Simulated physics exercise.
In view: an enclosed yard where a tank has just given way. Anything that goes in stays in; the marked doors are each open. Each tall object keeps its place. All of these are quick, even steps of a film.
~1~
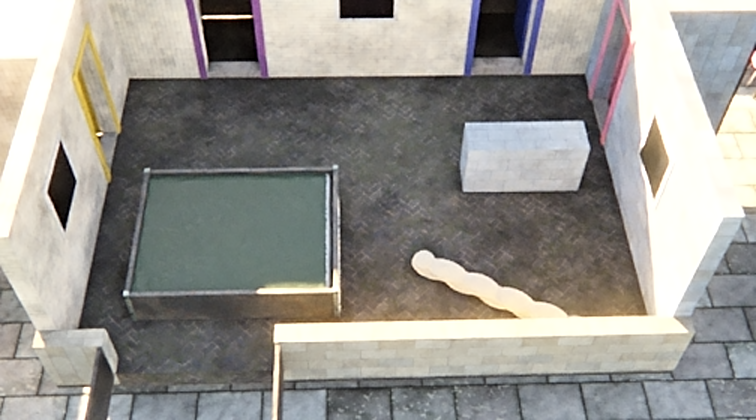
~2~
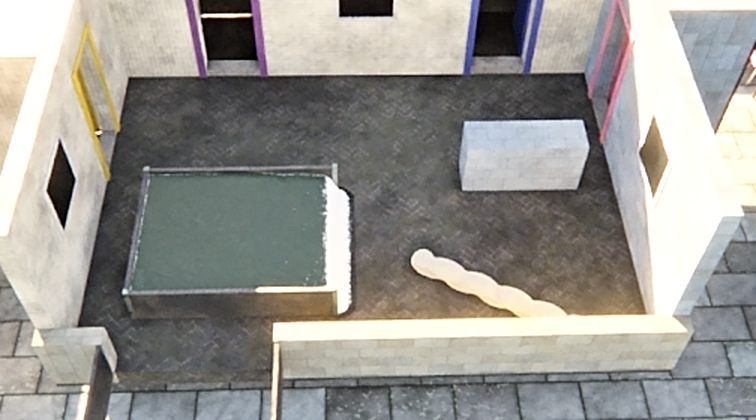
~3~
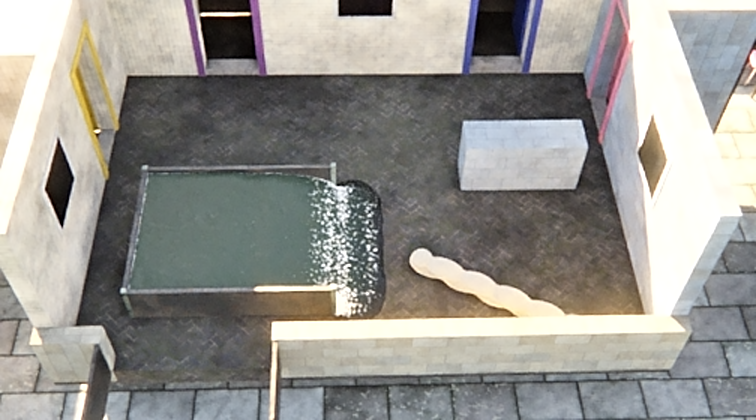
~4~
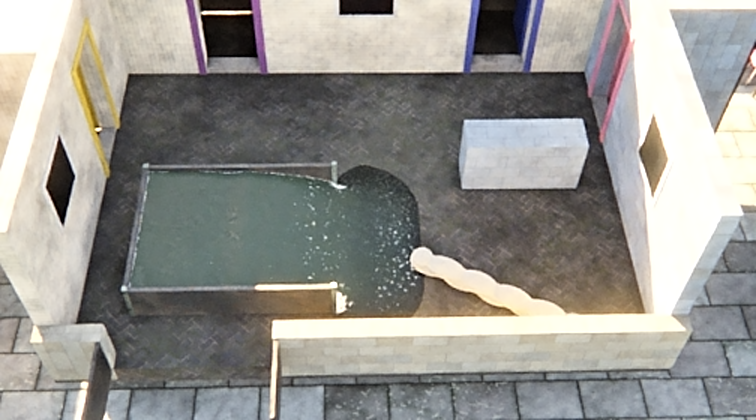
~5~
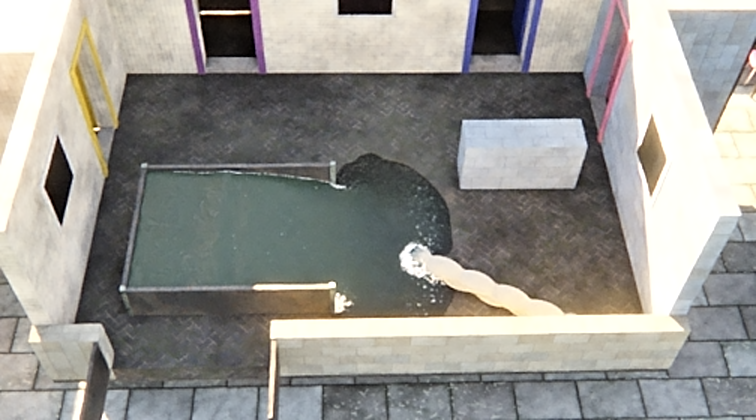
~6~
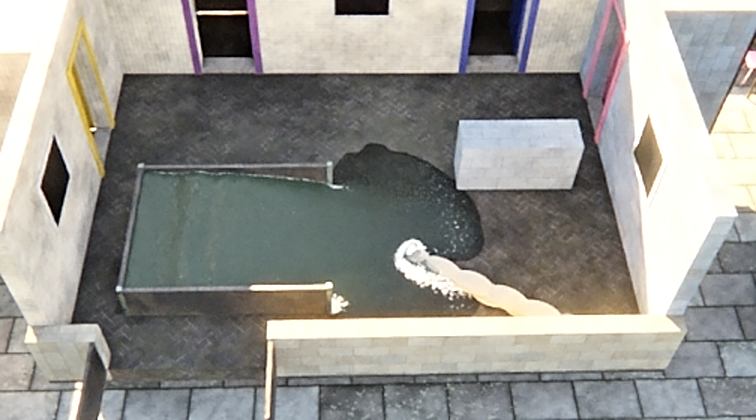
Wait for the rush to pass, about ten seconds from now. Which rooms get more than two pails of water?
My prediction: The blue door keeps inside the allowance there. The pink door exceeds the allowance there. The yellow door keeps inside the allowance there. The purple door keeps inside the allowance there.
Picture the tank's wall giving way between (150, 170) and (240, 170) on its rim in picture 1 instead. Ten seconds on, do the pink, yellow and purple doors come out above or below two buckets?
Taking each in turn, the pink overflows, the yellow overflows, the purple overflows.
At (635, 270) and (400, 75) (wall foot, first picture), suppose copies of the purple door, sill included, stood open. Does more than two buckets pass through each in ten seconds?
Note, in sequence - door one ends up higher; door two ends up lower.
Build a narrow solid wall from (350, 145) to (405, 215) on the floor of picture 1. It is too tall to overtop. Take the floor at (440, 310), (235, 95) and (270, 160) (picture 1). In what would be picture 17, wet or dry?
Taking the points in turn, they are inundated, high and dry and inundated.
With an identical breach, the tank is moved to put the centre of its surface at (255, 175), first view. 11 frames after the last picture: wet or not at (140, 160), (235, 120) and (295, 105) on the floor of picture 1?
The first spot ends up left untouched, the second left untouched and the third left untouched.
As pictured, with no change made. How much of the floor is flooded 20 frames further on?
The answer is around 55 per cent.
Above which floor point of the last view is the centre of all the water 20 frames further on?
The water centres close to (430, 242).
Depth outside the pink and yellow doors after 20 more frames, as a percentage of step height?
I reckon it's around 60 and then 0 per cent.
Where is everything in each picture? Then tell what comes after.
In the first frame, still water in the tank at (238, 231).
In the second frame, water pours out at (333, 244) and has run to (342, 193).
In the third frame, the front is at (357, 186), out from the gap at (332, 244).
In the fourth frame, water pours out at (333, 243) and has run to (397, 184).
In the fifth frame, the front is at (407, 172), out from the gap at (331, 243).
In the sixth frame, water pours out at (328, 243) and has run to (465, 199).
A moment on, water covers 30 % of the floor; the blue door not reached, the pink door not reached, the yellow door not reached, the purple door not reached.
Next, water covers 45 % of the floor; the blue door not reached, the pink door not reached, the yellow door not reached, the purple door not reached.
Then, water covers 55 % of the floor; the blue door wet at the sill, nothing in, the pink door wet at the sill, nothing in, the yellow door not reached, the purple door not reached.
Later, water covers 70 % of the floor; the blue door wet at the sill, nothing in, the pink door over two buckets in, the yellow door not reached, the purple door wet at the sill, nothing in.
In the end, water covers 95 % of the floor; the blue door wet at the sill, nothing in, the pink door over two buckets in, the yellow door under two buckets in, the purple door wet at the sill, nothing in.
